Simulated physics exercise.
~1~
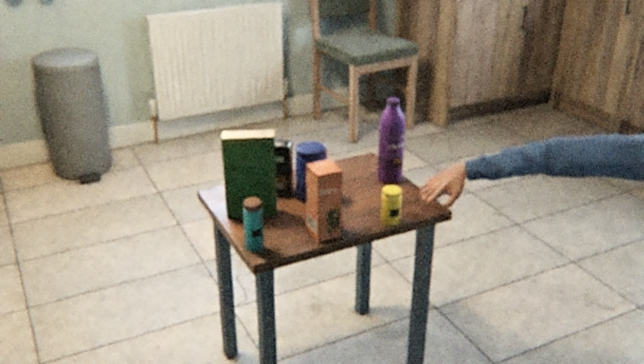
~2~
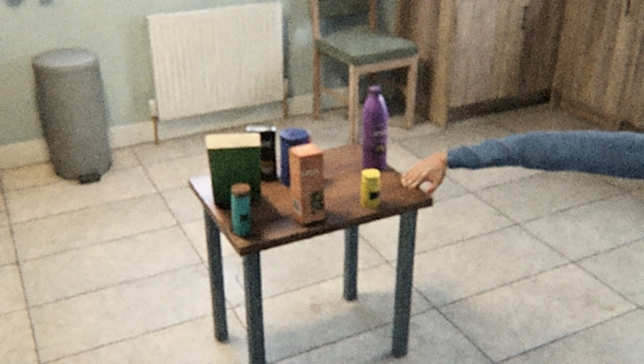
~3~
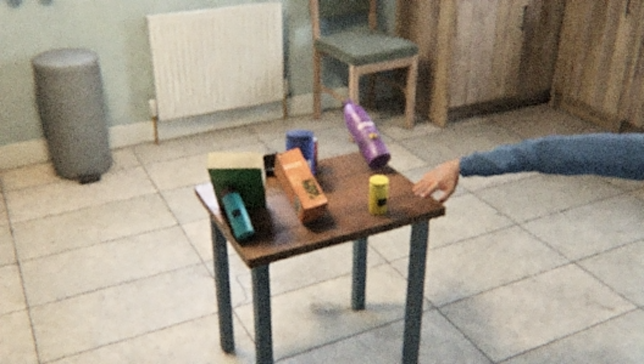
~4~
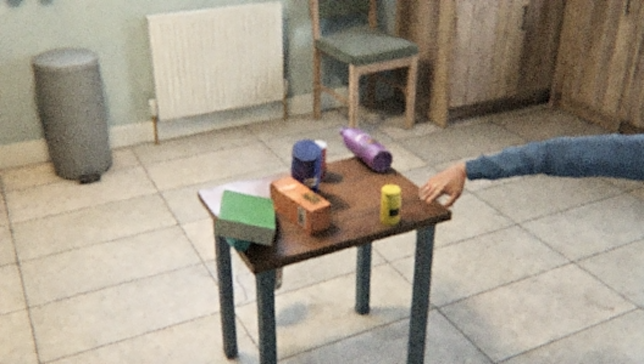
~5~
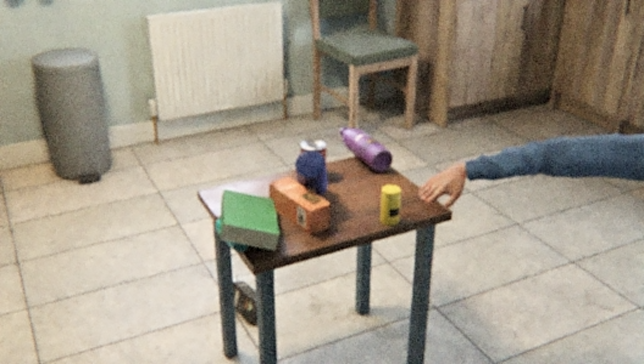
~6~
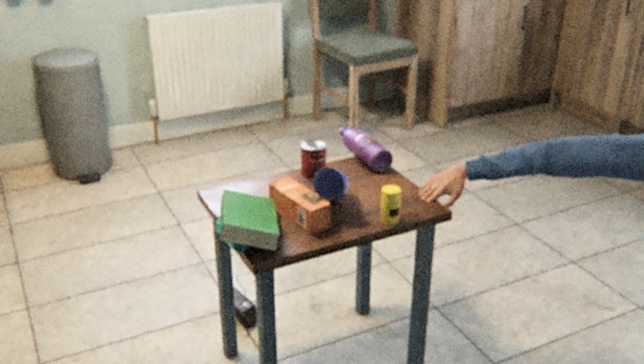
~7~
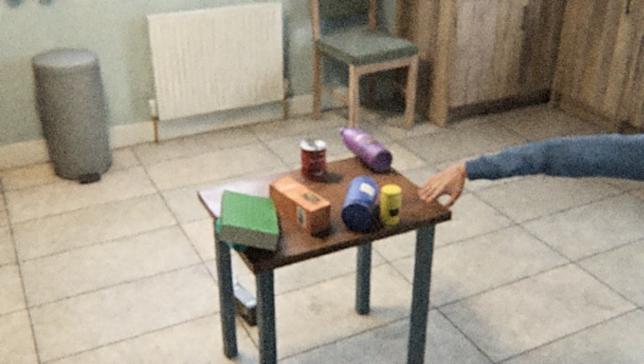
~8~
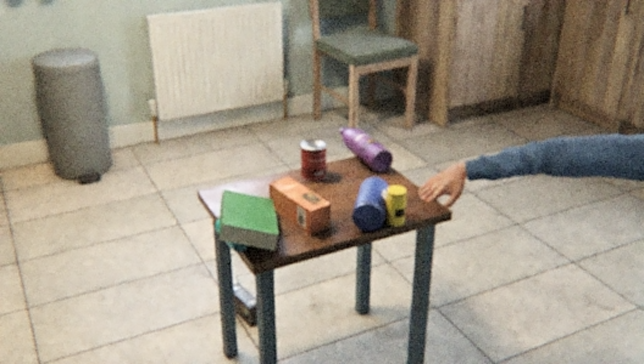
A hand jerks a small table, toppling several items and sending a black packet off it.
